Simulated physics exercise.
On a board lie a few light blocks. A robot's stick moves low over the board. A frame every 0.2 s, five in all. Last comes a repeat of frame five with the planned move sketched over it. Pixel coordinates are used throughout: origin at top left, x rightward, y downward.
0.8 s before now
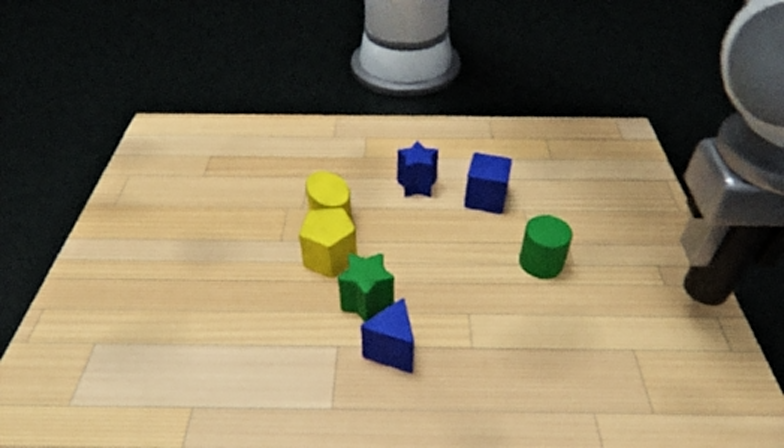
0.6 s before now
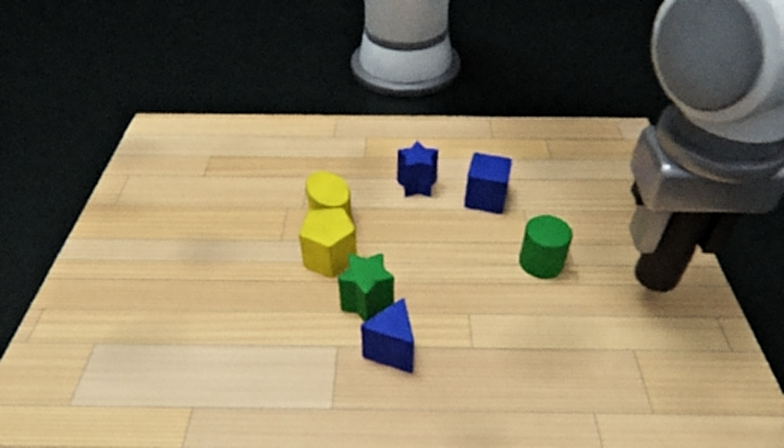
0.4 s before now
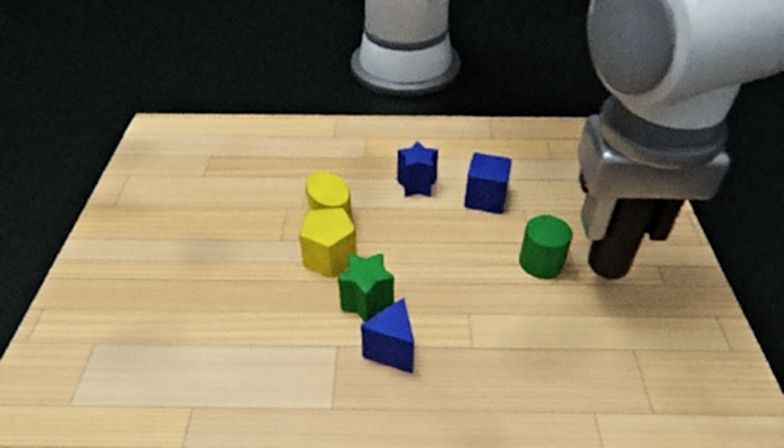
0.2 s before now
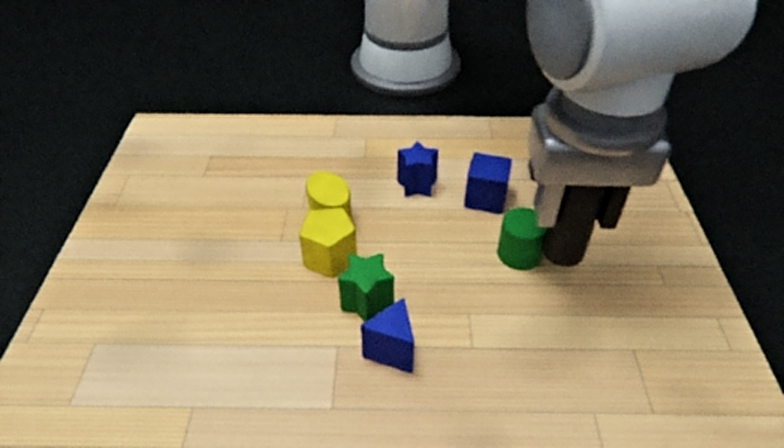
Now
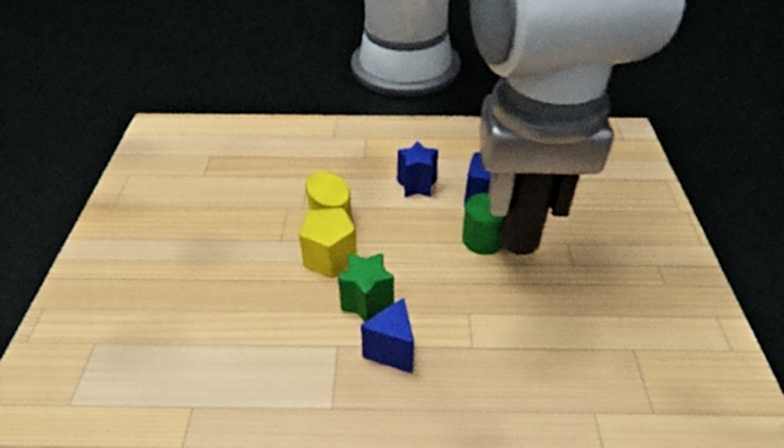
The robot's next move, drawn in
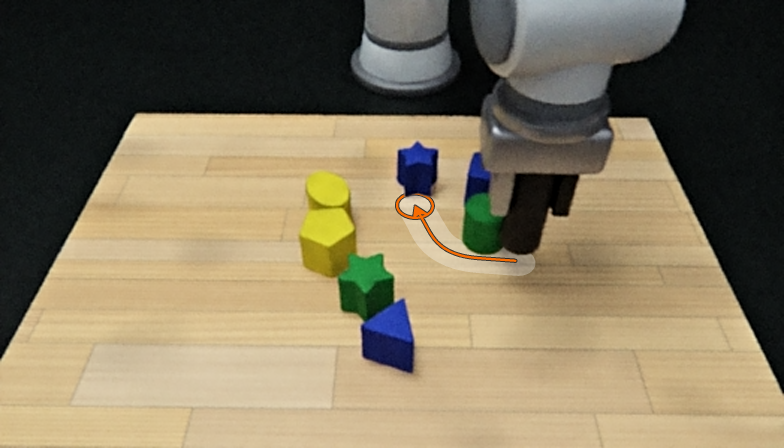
The robot arm moves left over the board and pushes the green cylinder left.
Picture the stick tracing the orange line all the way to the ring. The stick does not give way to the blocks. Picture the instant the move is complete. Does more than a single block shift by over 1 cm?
It seems so.
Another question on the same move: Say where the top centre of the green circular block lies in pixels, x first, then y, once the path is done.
At pixel (445, 157).
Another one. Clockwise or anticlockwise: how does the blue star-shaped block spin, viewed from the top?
Against the clock.
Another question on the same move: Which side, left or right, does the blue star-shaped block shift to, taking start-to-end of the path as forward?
The answer is right: Facing from the path's start to its end, that's where the blue star-shaped block shifts.
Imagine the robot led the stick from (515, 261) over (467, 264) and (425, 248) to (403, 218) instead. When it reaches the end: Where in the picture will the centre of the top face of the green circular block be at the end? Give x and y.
Its top face will be centred at roughly (460, 198).
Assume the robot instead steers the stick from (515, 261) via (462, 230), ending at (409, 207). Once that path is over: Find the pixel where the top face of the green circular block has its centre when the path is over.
Top centre: (397, 151).
The line goes from (515, 261) via (467, 257) and (431, 235), ending at (415, 205).
What follows on the original path. One third of the way, stick at (469, 238); green circular block at (458, 196).
Two thirds of the way, stick at (432, 215); green circular block at (443, 176).
At the end, stick at (416, 187); blue star-shaped block at (417, 142), turned 50° anticlockwise; green circular block at (445, 157); blue square unmoved.
